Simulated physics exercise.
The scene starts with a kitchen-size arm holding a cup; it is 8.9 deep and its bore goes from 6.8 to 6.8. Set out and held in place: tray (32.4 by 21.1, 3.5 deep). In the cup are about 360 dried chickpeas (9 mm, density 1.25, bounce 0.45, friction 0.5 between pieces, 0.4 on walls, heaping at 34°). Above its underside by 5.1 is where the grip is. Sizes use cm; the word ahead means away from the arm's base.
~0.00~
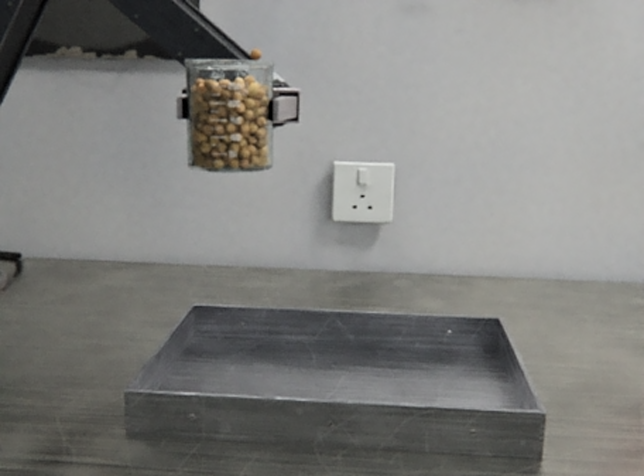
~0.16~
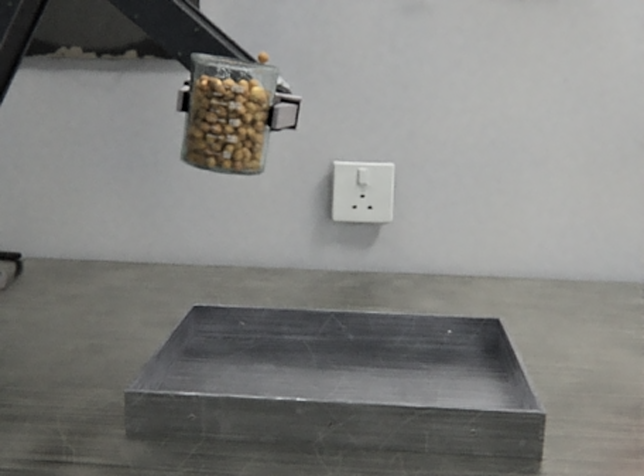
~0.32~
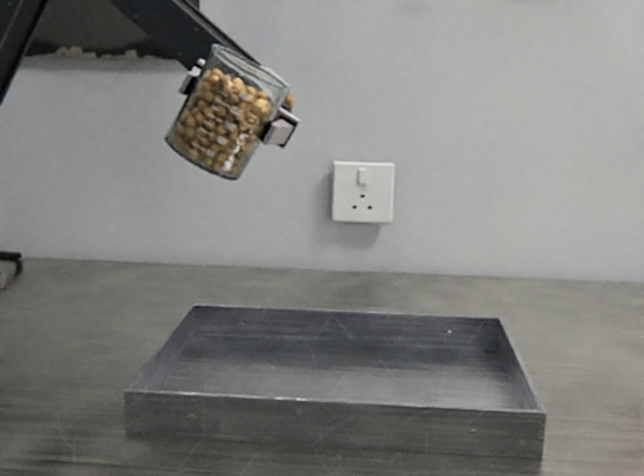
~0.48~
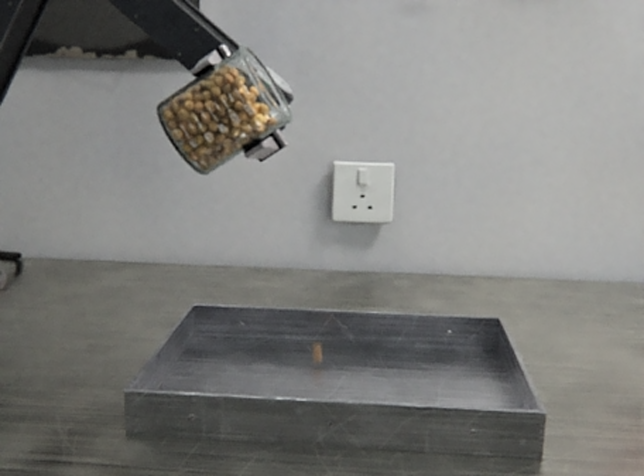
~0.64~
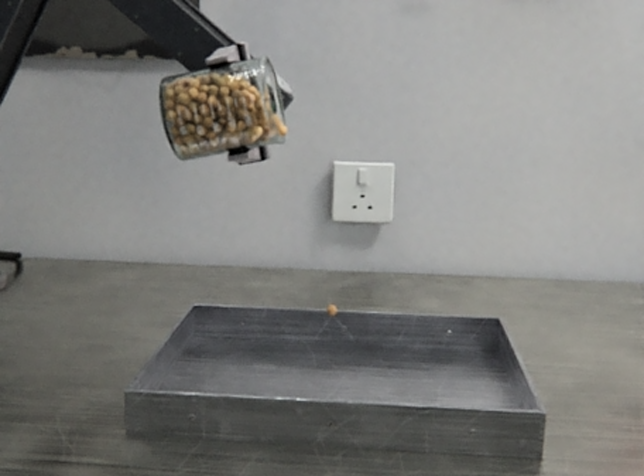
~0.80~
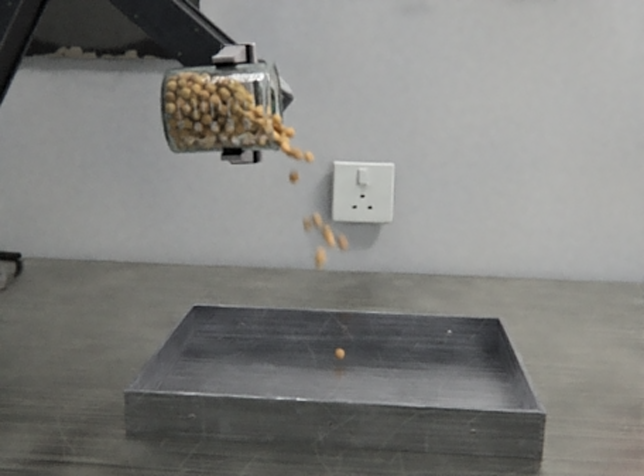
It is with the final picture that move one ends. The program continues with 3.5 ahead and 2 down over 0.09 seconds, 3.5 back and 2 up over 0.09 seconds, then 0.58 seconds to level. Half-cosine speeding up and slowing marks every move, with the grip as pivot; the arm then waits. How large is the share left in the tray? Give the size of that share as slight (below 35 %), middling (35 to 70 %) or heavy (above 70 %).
Middling.
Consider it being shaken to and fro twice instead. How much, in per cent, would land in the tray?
In that case some 55 per cent.
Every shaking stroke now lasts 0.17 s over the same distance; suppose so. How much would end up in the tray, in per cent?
In that case around 30 per cent.
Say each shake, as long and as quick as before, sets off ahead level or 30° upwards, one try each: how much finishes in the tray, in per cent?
Near 75 and 95 percent respectively.
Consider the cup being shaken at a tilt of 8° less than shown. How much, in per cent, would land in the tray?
Some 30 %.
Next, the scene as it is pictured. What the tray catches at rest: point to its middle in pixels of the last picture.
Estimated centre at around (398, 381).
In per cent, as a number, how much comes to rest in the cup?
Something like 55 percent ends there.
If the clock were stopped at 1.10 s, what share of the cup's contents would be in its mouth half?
About 50 percent.
After 1.10 s, tilted 77° forward, highest piece 26 above the table; 200 in the cup, 62 in the tray, 98 in flight or on a rim.
After 1.41 s, tilted 14° forward, highest piece 28 above the table; 192 in the cup, 166 in the tray, 2 on the table or floor.
After 1.76 s, level, highest piece 26 above the table; 192 in the cup, 166 in the tray, 2 on the table or floor.
After 2.81 s, level, highest piece 26 above the table; 192 in the cup, 166 in the tray, 2 on the table or floor.
In the end, 192 in the cup, 166 in the tray, 2 on the table or floor. That is 46 % in the tray.
